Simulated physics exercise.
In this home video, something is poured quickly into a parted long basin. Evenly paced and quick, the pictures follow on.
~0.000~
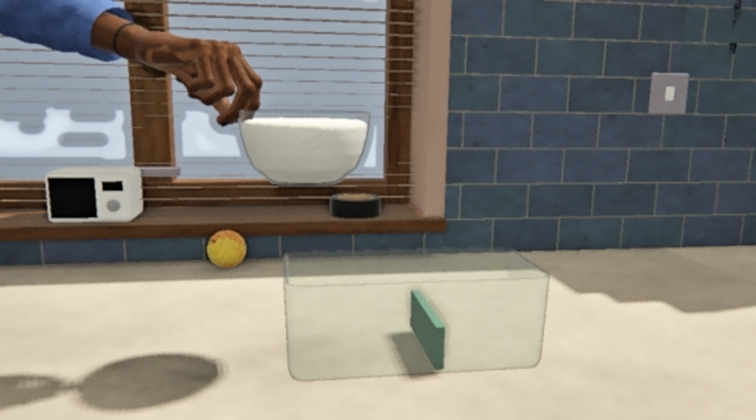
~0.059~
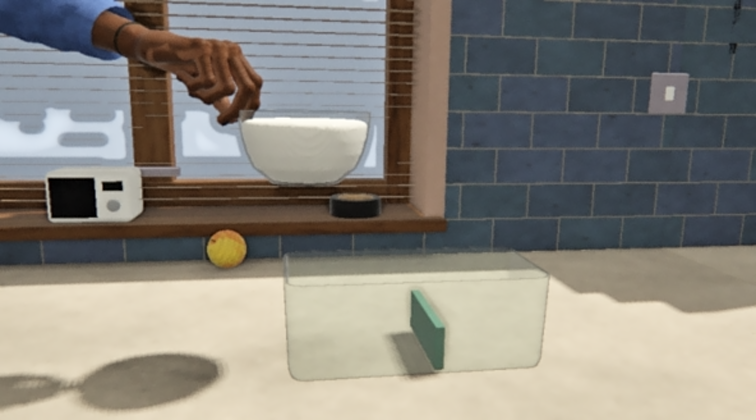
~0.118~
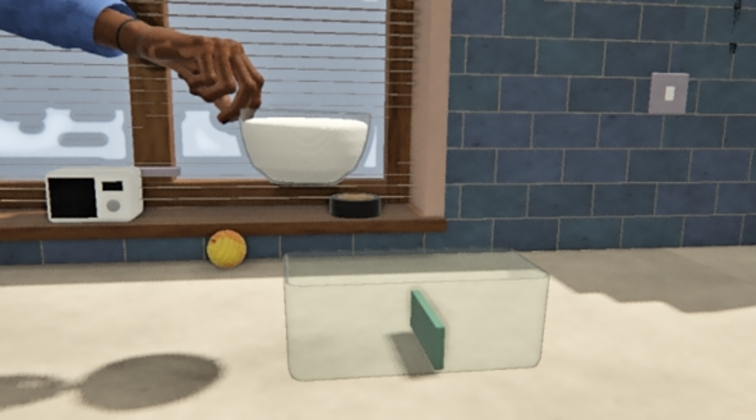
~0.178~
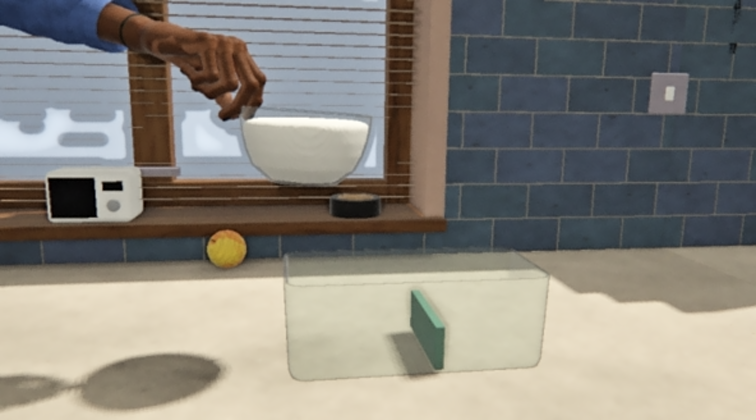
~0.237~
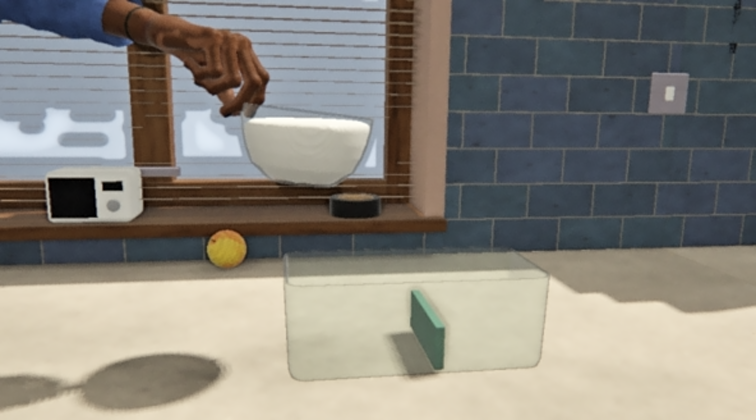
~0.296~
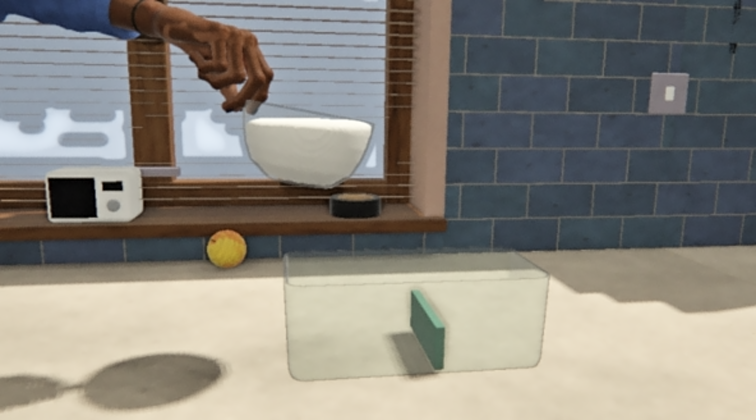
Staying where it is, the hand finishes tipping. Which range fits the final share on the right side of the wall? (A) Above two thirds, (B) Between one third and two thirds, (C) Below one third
B, between one third and two thirds.
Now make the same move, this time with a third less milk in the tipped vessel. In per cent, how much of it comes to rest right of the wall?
Some 25 parts in a hundred, give or take.
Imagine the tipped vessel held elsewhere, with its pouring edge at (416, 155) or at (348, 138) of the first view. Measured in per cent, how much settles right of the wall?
It would come to near 85 per cent, and then near 5 per cent.
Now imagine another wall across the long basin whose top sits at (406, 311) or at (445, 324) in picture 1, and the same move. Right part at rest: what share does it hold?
Case 1: 75 %; case 2: 25 %.
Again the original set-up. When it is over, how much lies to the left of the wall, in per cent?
Roughly 50 percent of it.
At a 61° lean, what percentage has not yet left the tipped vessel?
Around 50 in a hundred has not poured out yet.
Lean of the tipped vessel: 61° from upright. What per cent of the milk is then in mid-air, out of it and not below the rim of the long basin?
About 30 per cent.
By 0.82 s the tilt is 61° and 51 per cent is still to pour, 7 is left of the wall and 12 right of it.
By 1.21 s the tilt is 99° and 4 per cent is still to pour, 40 is left of the wall and 48 right of it.
By 1.61 s the tilt is 112° and 0 per cent is still to pour, 50 is left of the wall and 49 right of it.
By 2.05 s the tilt is 112° and 0 per cent is still to pour, 50 is left of the wall and 49 right of it.
At rest 50 per cent lies left of the wall, 49 right of it and 1 outside.
